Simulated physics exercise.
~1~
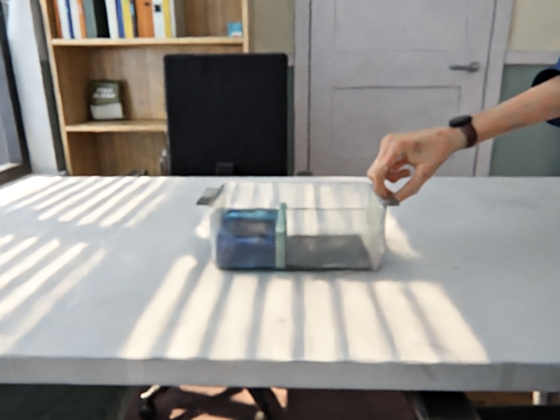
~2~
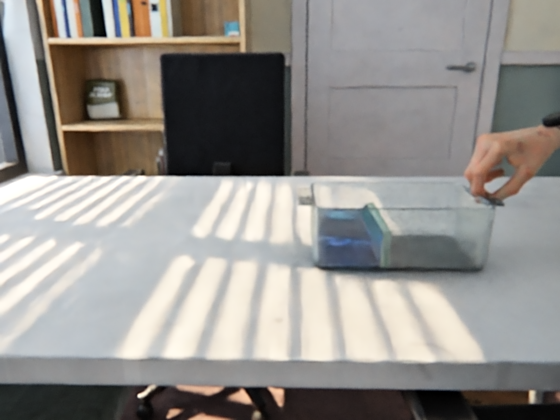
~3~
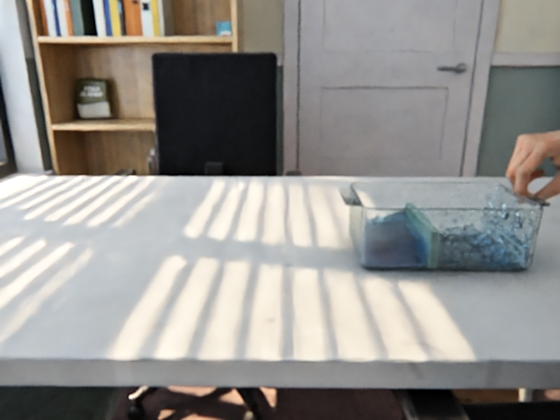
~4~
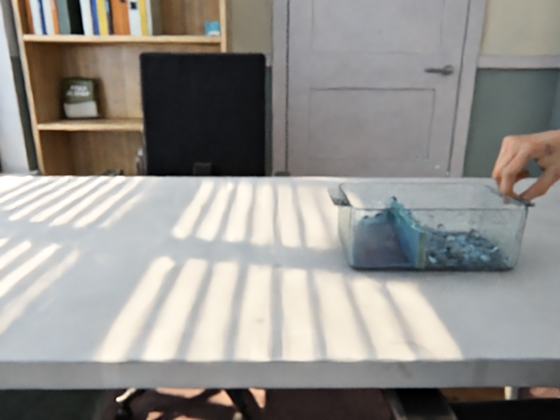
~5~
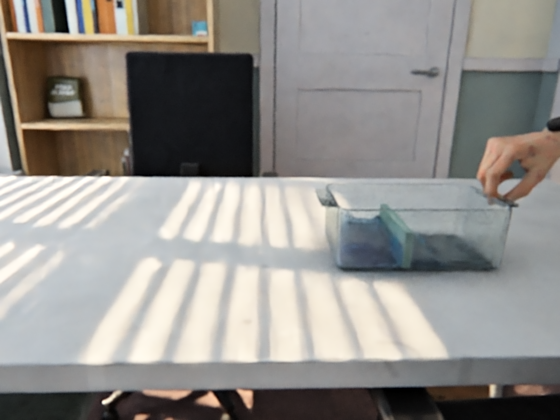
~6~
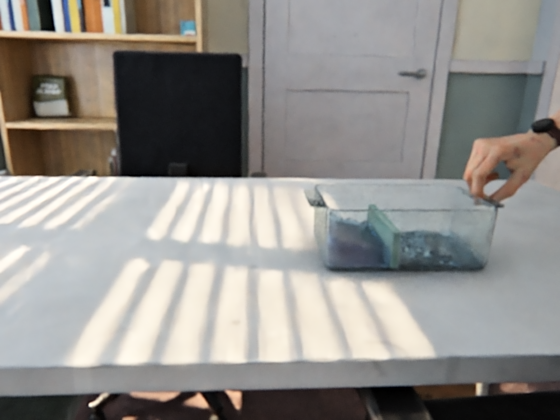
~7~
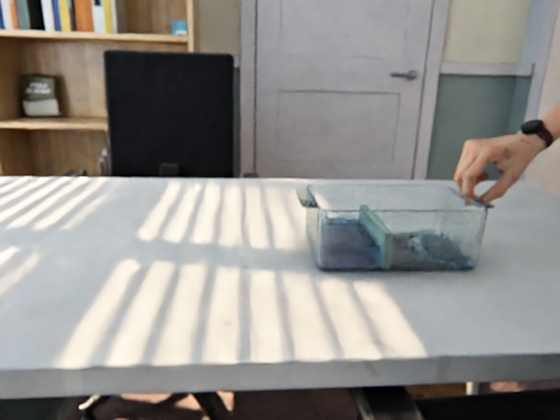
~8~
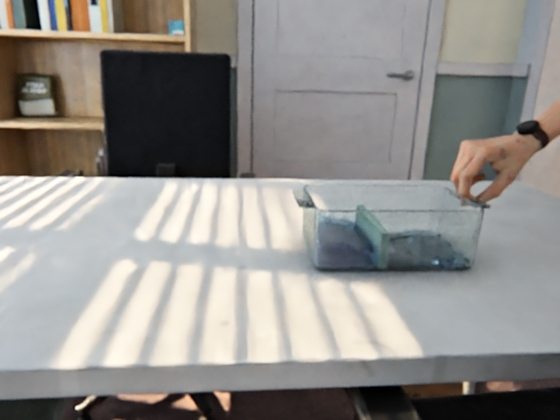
A hand pulls a clear divided tub right, and some blue water splashes over its divider.
